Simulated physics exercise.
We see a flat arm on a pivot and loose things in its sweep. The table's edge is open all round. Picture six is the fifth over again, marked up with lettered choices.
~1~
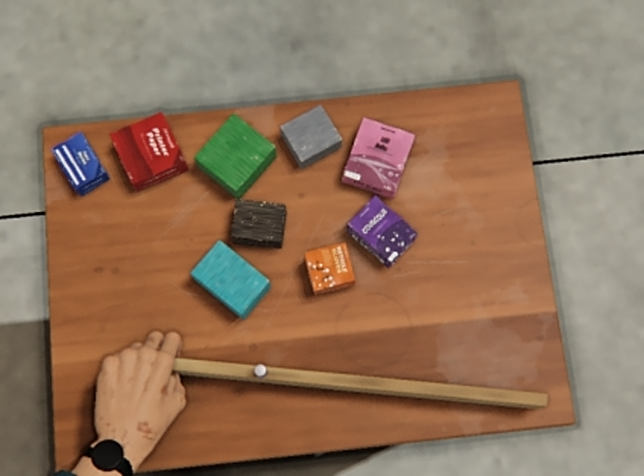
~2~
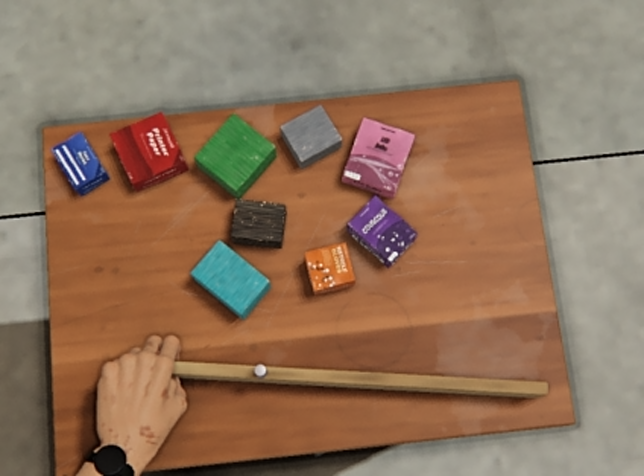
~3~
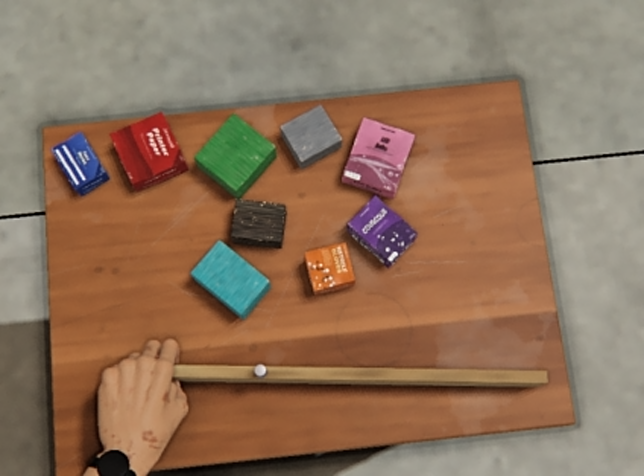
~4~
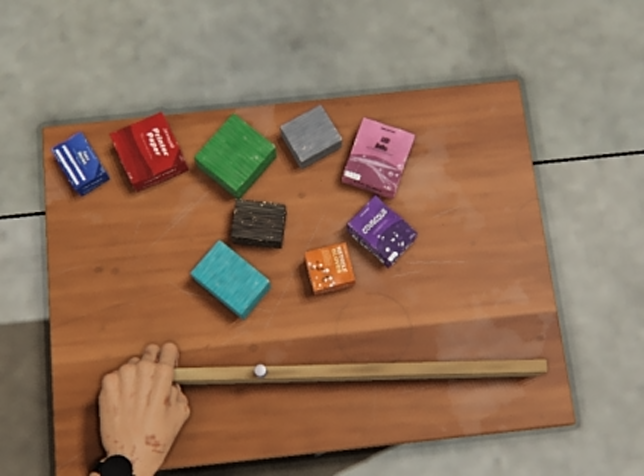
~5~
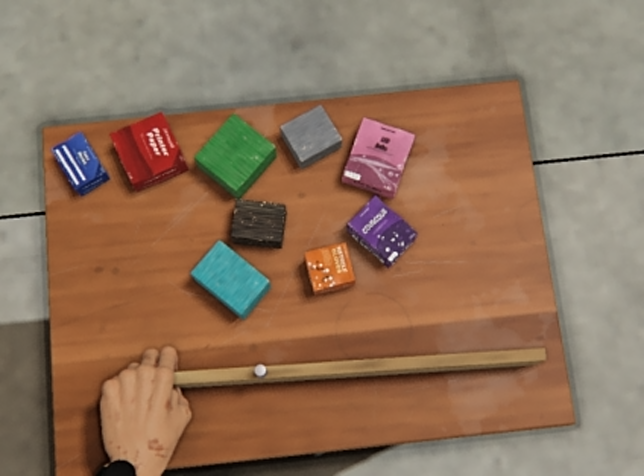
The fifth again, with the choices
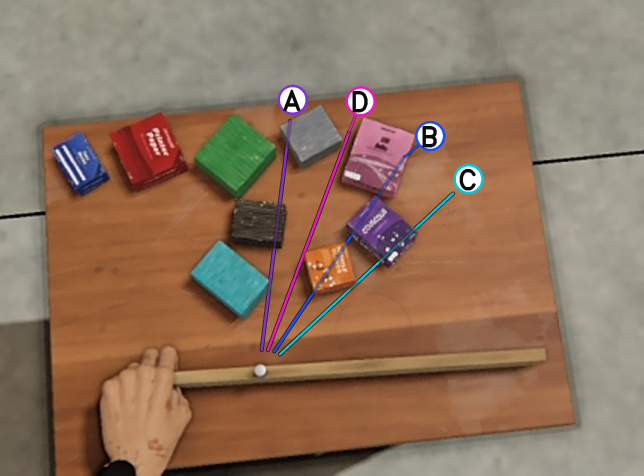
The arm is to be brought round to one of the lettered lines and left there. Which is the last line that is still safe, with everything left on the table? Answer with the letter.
It can go as far as D.
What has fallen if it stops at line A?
The grey block.
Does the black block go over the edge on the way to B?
By then, no.
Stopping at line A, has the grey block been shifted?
Yes.
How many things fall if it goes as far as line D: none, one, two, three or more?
By then, none.
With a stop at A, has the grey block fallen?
Yes.
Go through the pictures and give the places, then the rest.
The first picture shows blue box (81, 165); grey block (311, 138); pink box (378, 159).
The second picture shows arm (410, 381); green block (236, 157).
The third picture shows arm (410, 375); turquoise block (232, 280).
The fourth picture shows arm (410, 369); black block (259, 225).
The fifth picture shows arm (409, 363); blue box (81, 165); grey block (311, 138); pink box (378, 159).
On the marked copy, A at (277, 232); B at (341, 252); C at (368, 273); D at (310, 238).
Following D. Soon after the start, arm (391, 303); blue box (81, 165); red box (150, 152).
Later, arm (350, 257); purple box (348, 207); orange box (314, 259).
In the end, arm (312, 237); grey block (267, 121); pink box (321, 127); nothing has fallen.
As for the rest, A drops the grey block; B is safe but short; C is safe but short.
